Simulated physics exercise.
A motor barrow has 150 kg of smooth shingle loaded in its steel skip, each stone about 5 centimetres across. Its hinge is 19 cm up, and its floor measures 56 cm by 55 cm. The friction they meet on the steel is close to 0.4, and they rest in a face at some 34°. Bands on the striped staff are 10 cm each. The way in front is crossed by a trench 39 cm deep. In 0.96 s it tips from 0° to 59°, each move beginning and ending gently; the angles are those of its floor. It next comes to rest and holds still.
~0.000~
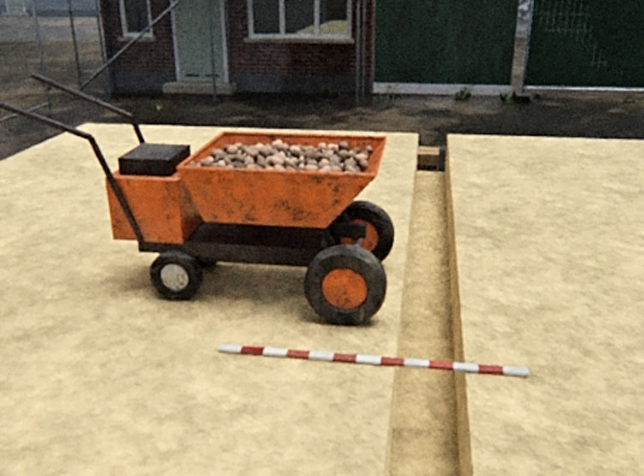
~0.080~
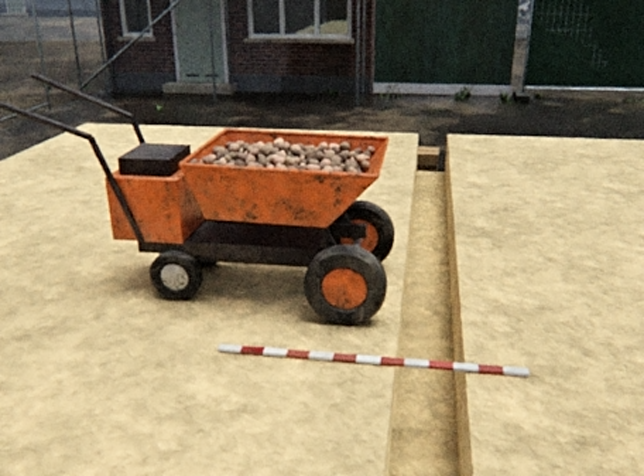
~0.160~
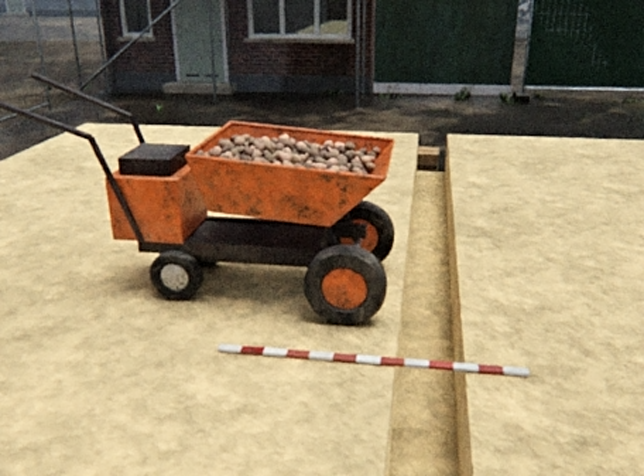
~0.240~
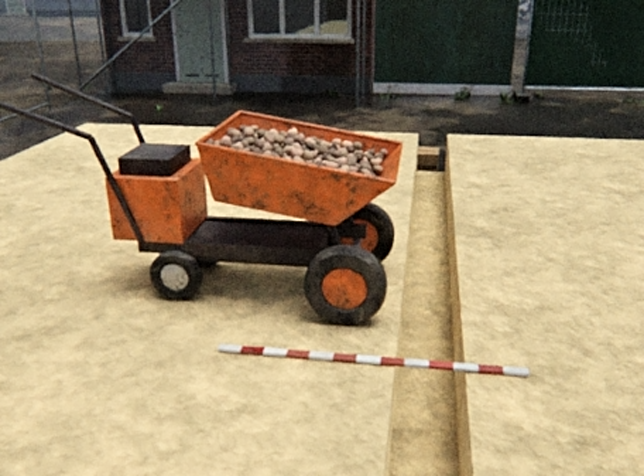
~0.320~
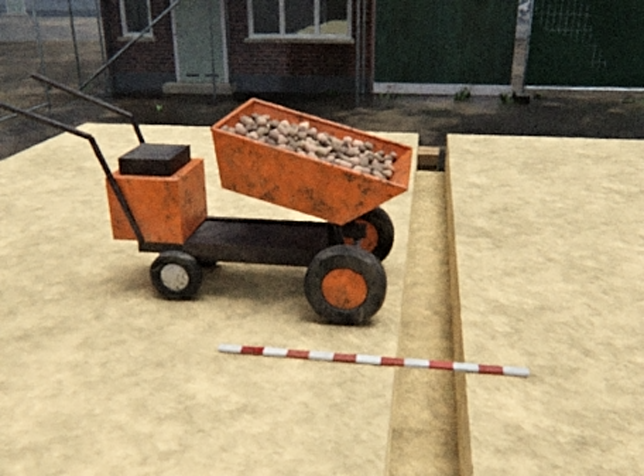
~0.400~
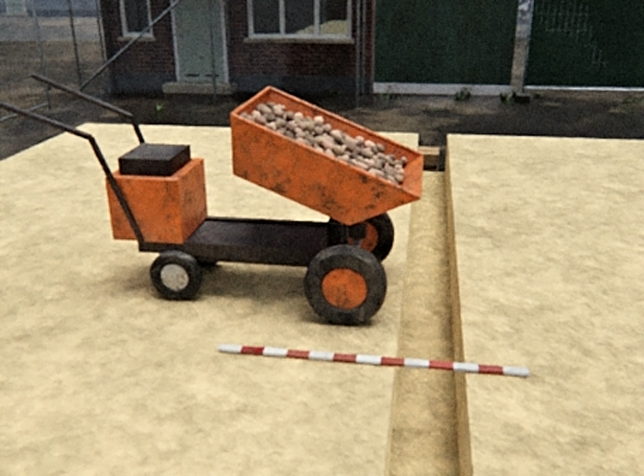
At the start, an orange motor barrow stands on pale ground beside a narrow trench, its level skip loaded with smooth stones and a red-and-white striped staff lying in front. The skip then shifts slightly right and tilts, its left end rising steadily until its floor slopes clearly down towards the right.
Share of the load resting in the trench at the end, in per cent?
14 per cent.
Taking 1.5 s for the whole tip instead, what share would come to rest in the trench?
That works out at about 15 in a hundred.
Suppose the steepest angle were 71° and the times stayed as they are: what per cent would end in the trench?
About 5 per cent would end up in the trench.
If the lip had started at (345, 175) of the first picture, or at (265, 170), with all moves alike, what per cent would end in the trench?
That gives roughly 35 per cent and roughly 75 per cent.
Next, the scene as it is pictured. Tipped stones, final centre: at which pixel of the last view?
Look at roughly (517, 301).
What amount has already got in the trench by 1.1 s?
By then, around 0 percent.
After 0.7 s the floor is at 50°; 100 % in the skip; the foremost stones are at (445, 215).
After 1.1 s the floor is at 59°; 74 % in the skip, 25 % past the trench; the foremost stones are at (548, 308).
After 1.4 s the floor is at 59°; 35 % in the skip, 65 % past the trench; the foremost stones are past the picture's edge.
After 3.4 s the floor is at 59°; 0 % in the skip, 14 % in the trench, 85 % past the trench; the foremost stones are past the picture's edge.
